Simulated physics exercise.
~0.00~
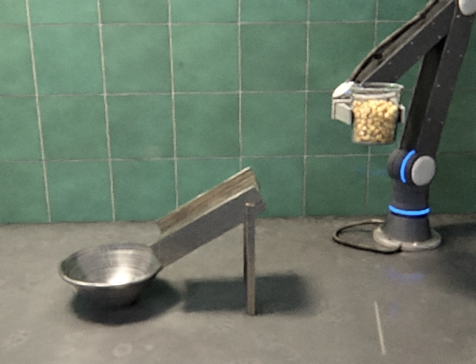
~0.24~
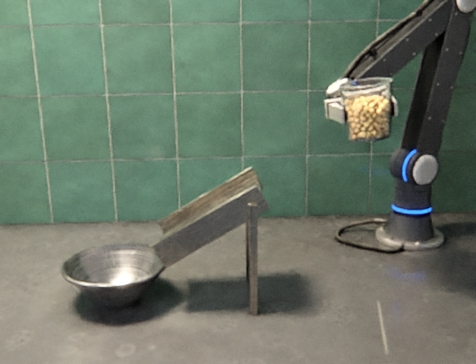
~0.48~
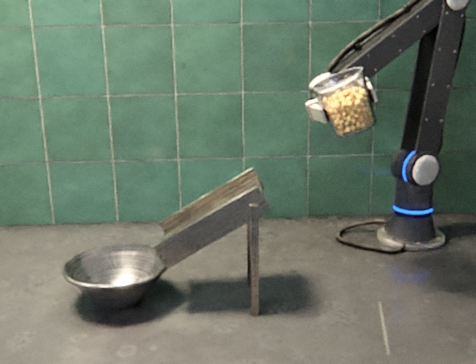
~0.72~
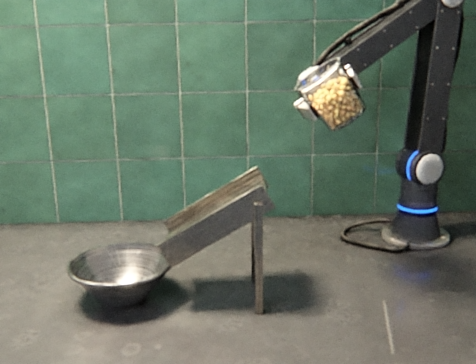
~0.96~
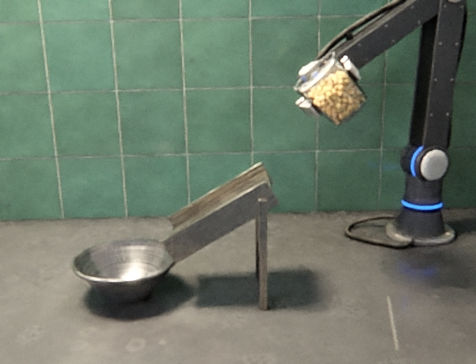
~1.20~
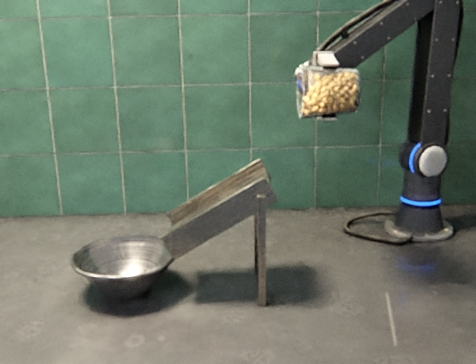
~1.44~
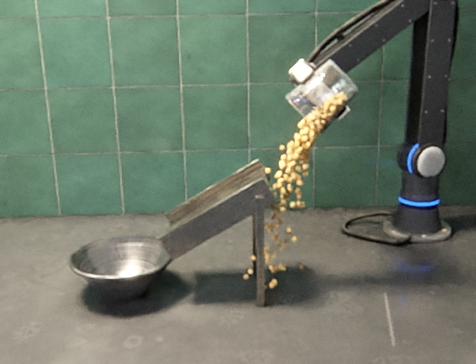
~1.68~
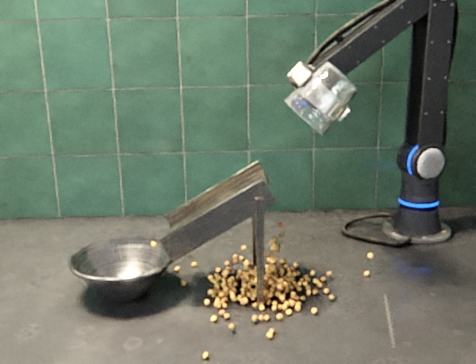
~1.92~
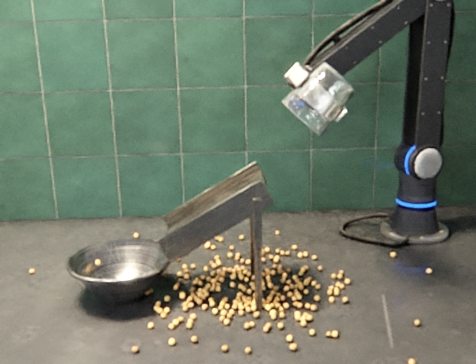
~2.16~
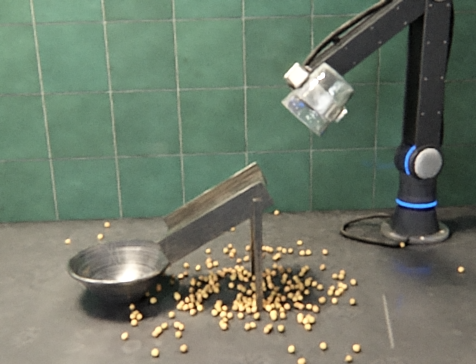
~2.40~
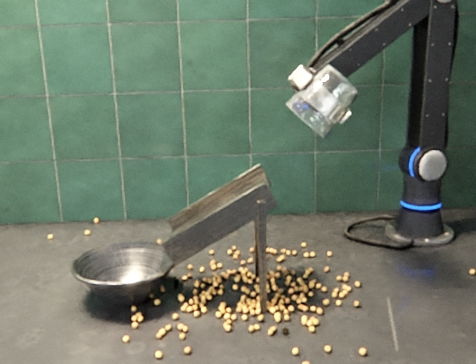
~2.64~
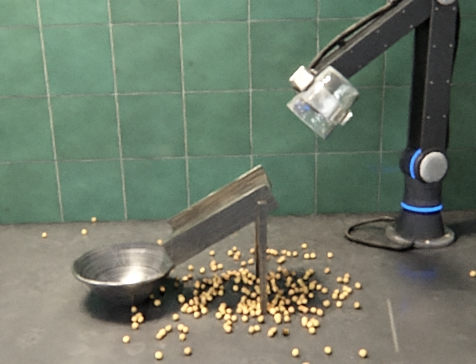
Robot arm tipping a clear cup of chickpeas short of a metal chute, scattering them across the table beside a nearly empty bowl.
